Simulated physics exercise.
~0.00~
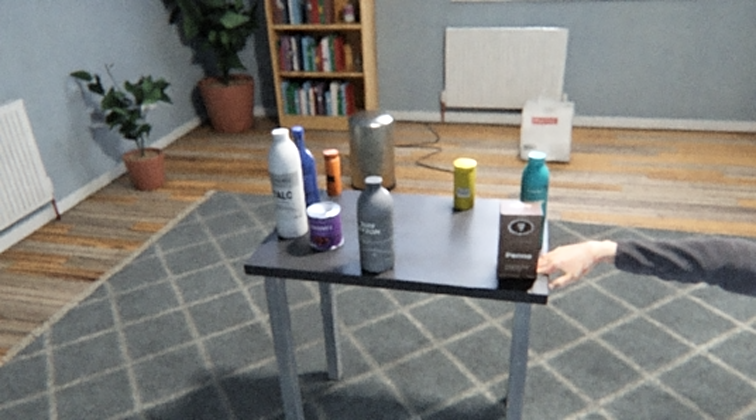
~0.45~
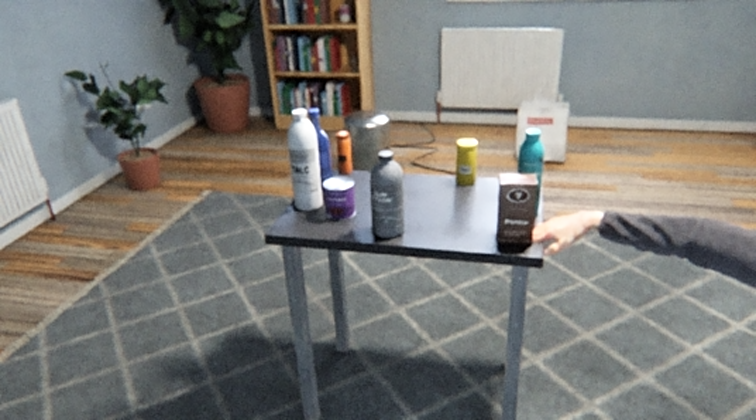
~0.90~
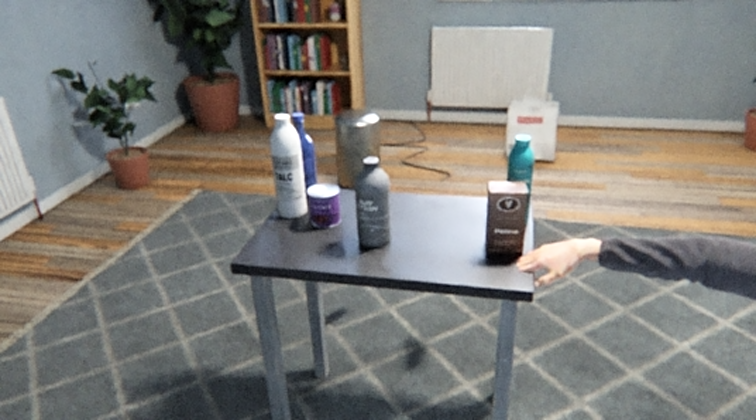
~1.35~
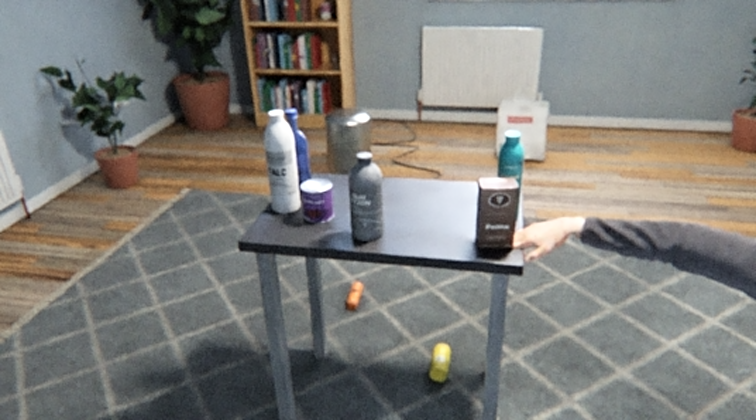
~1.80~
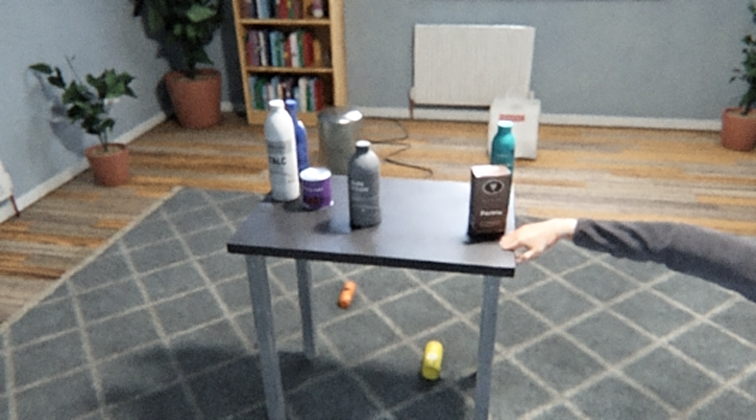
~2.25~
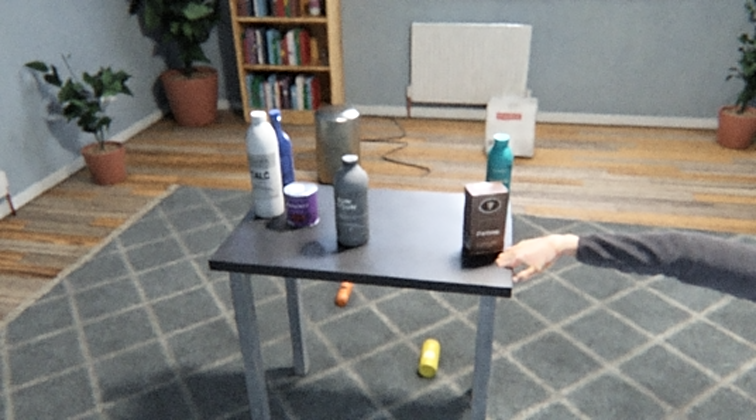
A hand jolting a small table back and forth, an orange container and yellow jar ending toppled on the rug below.
